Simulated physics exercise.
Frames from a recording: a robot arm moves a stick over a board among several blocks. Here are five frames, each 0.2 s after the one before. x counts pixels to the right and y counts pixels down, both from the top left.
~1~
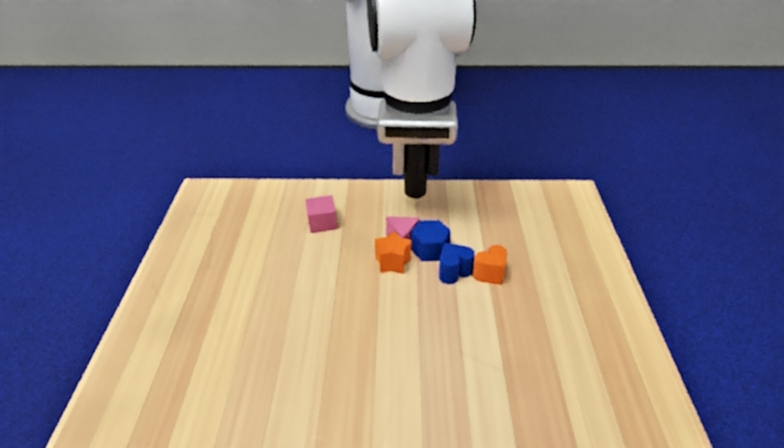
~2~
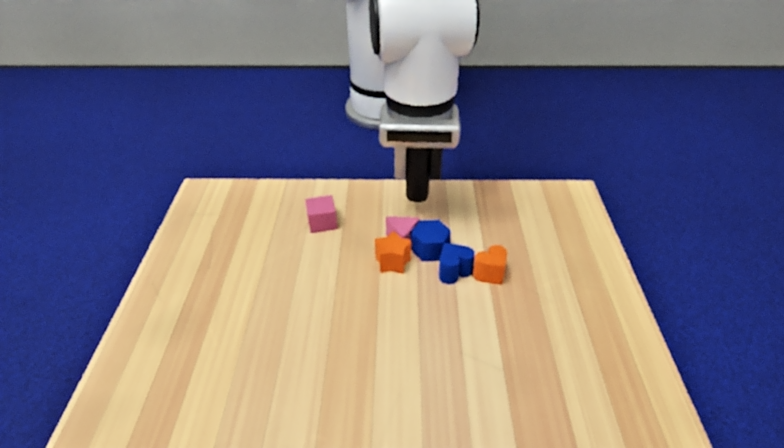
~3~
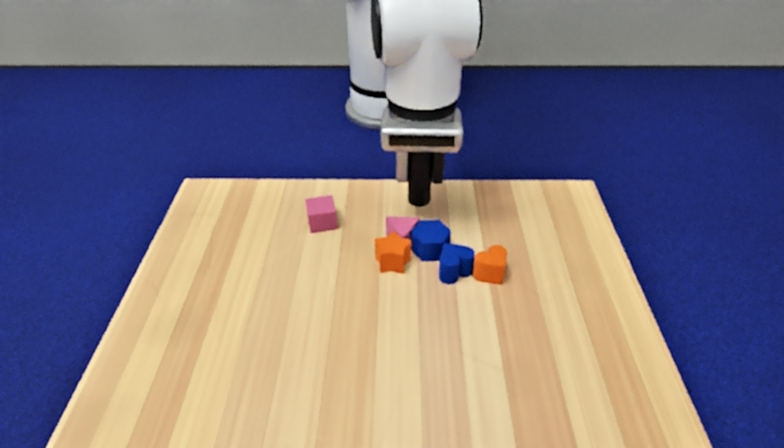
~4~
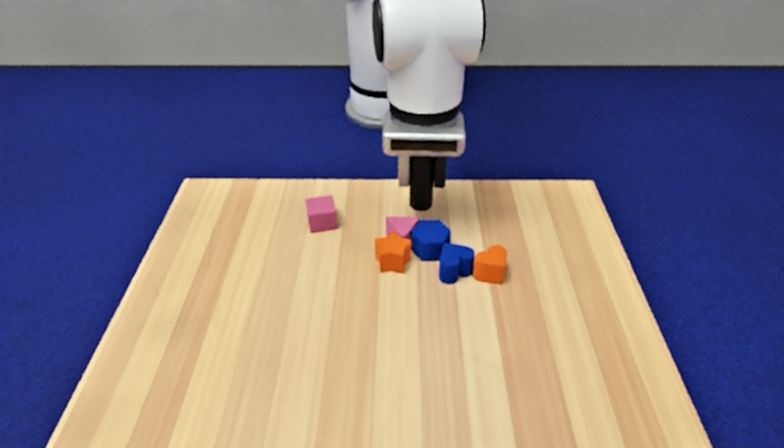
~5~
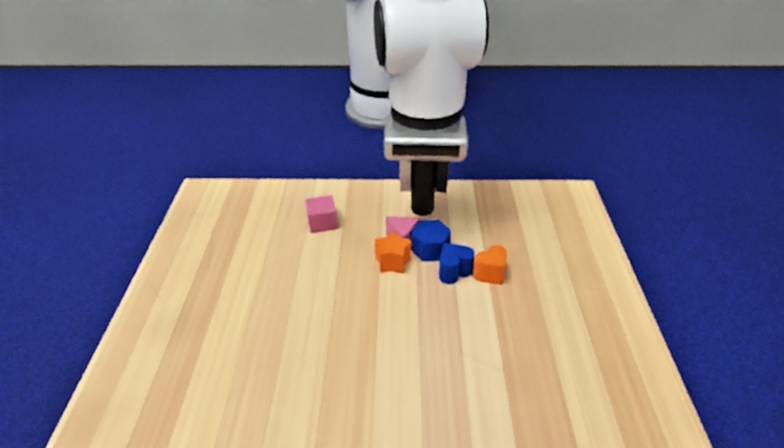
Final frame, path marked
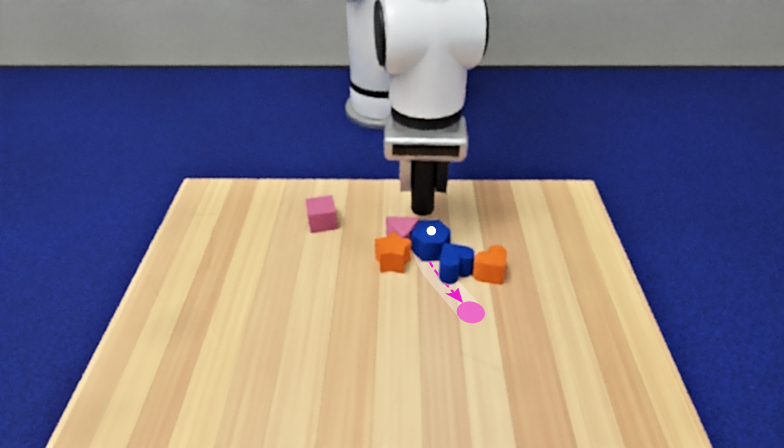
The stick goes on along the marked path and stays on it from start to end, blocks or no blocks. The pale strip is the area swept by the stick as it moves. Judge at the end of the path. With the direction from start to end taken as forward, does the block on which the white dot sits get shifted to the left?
Final answer: No.
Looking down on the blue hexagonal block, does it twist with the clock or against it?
It swings round clockwise.
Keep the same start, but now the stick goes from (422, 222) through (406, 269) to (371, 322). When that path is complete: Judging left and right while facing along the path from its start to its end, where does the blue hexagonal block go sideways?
It will end up to the left.
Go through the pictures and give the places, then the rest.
The first frame shows stick's lower end (415, 192); orange star block (393, 244); pink three-sided block (403, 223); blue hexagonal block (431, 231); blue heart-shaped block (456, 253); orange heart-shaped block (493, 255).
The second frame shows stick (417, 196); blocks still.
The third frame shows stick (419, 200); blocks still.
The fourth frame shows stick (421, 204); blocks still.
The fifth frame shows stick (422, 209); orange star block (393, 244); pink three-sided block (403, 223); blue hexagonal block (431, 231); blue heart-shaped block (456, 253); orange heart-shaped block (493, 255).
Drawn move, from (422, 222) via (432, 266), ending at (471, 312); the dot is on the blue hexagonal block.
What follows on the original path. One third of the way, stick (426, 237); orange star block (381, 248), turned 25° anticlockwise; pink three-sided block (401, 233), turned 70° clockwise; blue hexagonal block (434, 253); blue heart-shaped block (466, 269), turned 40° anticlockwise; orange heart-shaped block (498, 257), turned 20° anticlockwise.
Two thirds of the way, stick (444, 268); orange star block (381, 248), turned 20° anticlockwise; pink three-sided block (401, 233), turned 75° clockwise; blue hexagonal block (448, 286); blue heart-shaped block (485, 285), turned 100° anticlockwise; orange heart-shaped block (498, 257), turned 20° anticlockwise.
At the end, stick (473, 299); orange star block (381, 248), turned 20° anticlockwise; pink three-sided block (401, 233), turned 75° clockwise; blue hexagonal block (459, 319), turned 60° clockwise; blue heart-shaped block (507, 299), turned 125° anticlockwise; orange heart-shaped block (498, 257), turned 20° anticlockwise.
